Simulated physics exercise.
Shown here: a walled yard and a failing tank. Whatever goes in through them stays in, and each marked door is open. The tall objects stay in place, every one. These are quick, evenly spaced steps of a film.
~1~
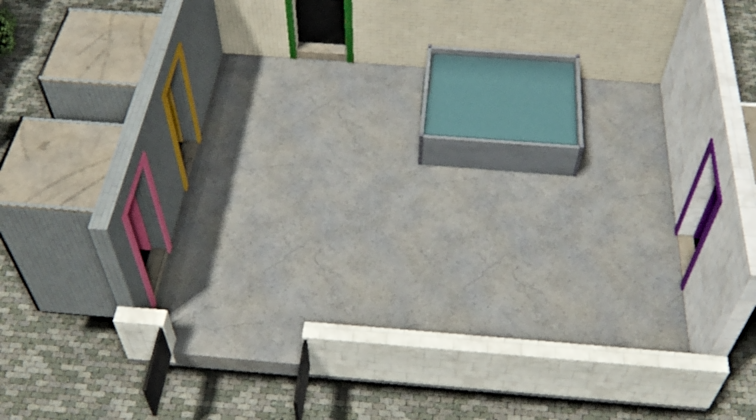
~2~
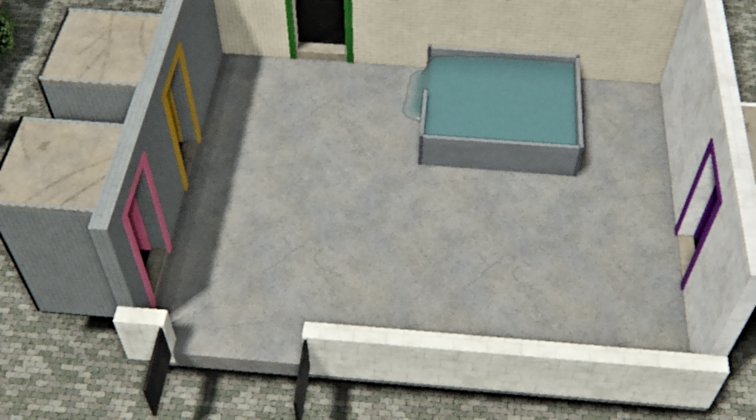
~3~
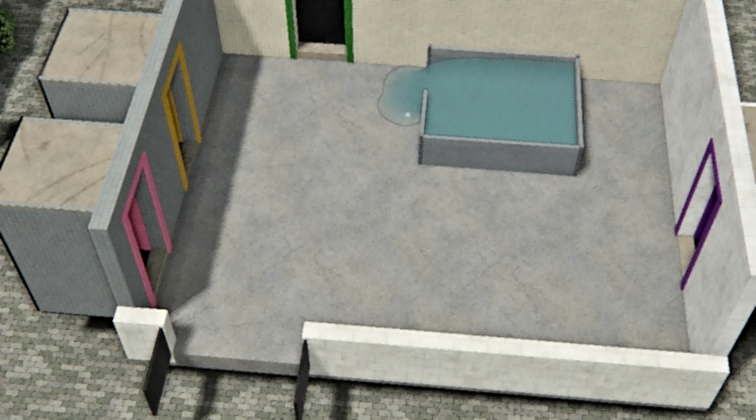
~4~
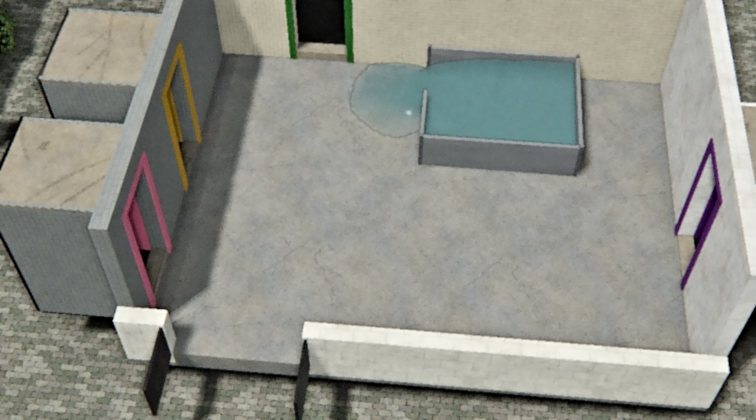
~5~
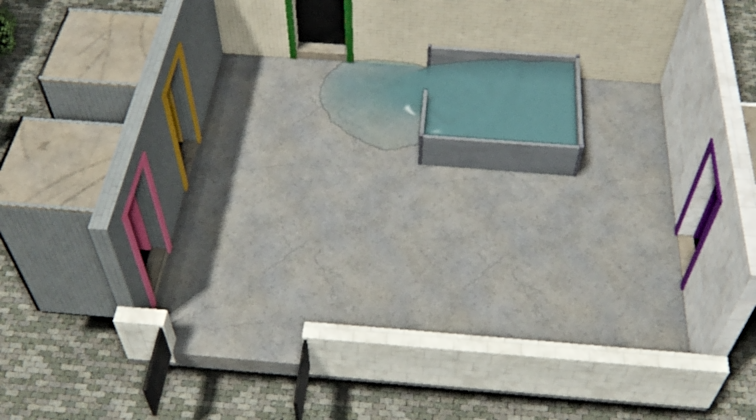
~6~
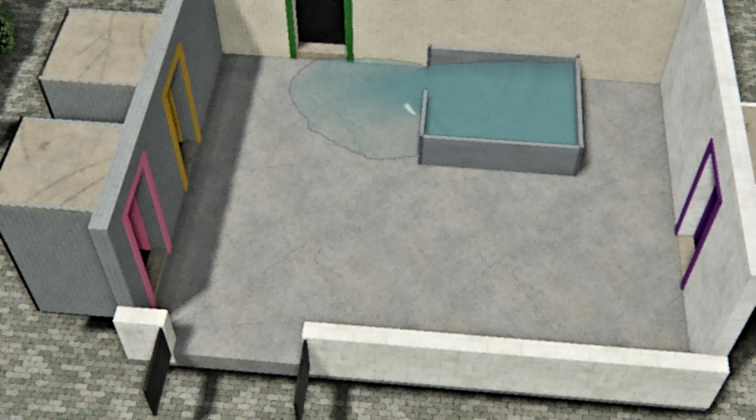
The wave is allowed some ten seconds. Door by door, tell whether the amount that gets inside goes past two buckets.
Door by door: The purple door stays at two buckets or less, the pink door stays at two buckets or less, the green door stays at two buckets or less, the yellow door goes past two buckets.
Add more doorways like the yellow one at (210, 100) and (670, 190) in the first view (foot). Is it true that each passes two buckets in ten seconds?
The first new door crosses the line, and the second stays below the line.
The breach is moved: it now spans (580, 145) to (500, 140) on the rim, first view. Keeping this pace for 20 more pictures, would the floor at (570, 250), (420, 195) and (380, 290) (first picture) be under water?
The first spot is soaked, the second spared and the third soaked.
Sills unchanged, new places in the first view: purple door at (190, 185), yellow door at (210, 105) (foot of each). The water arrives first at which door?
The green one.
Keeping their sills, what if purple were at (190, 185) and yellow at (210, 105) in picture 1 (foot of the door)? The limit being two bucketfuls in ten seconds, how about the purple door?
Well, the purple door tops it.
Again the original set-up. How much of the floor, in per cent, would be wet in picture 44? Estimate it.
Estimate: Near 55 %.
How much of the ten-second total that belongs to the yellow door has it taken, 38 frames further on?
Around 75 percent.
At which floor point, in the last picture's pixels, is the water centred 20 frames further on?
About (395, 123).
A moment on, water covers 20 % of the floor; the purple door not reached, the pink door not reached, the green door wet at the sill, nothing in, the yellow door not reached.
Next, water covers 25 % of the floor; the purple door not reached, the pink door not reached, the green door wet at the sill, nothing in, the yellow door wet at the sill, nothing in.
Then, water covers 30 % of the floor; the purple door not reached, the pink door wet at the sill, nothing in, the green door wet at the sill, nothing in, the yellow door over two buckets in.
Later, water covers 55 % of the floor; the purple door not reached, the pink door wet at the sill, nothing in, the green door wet at the sill, nothing in, the yellow door over two buckets in.
In the end, water covers 65 % of the floor; the purple door not reached, the pink door wet at the sill, nothing in, the green door wet at the sill, nothing in, the yellow door over two buckets in.
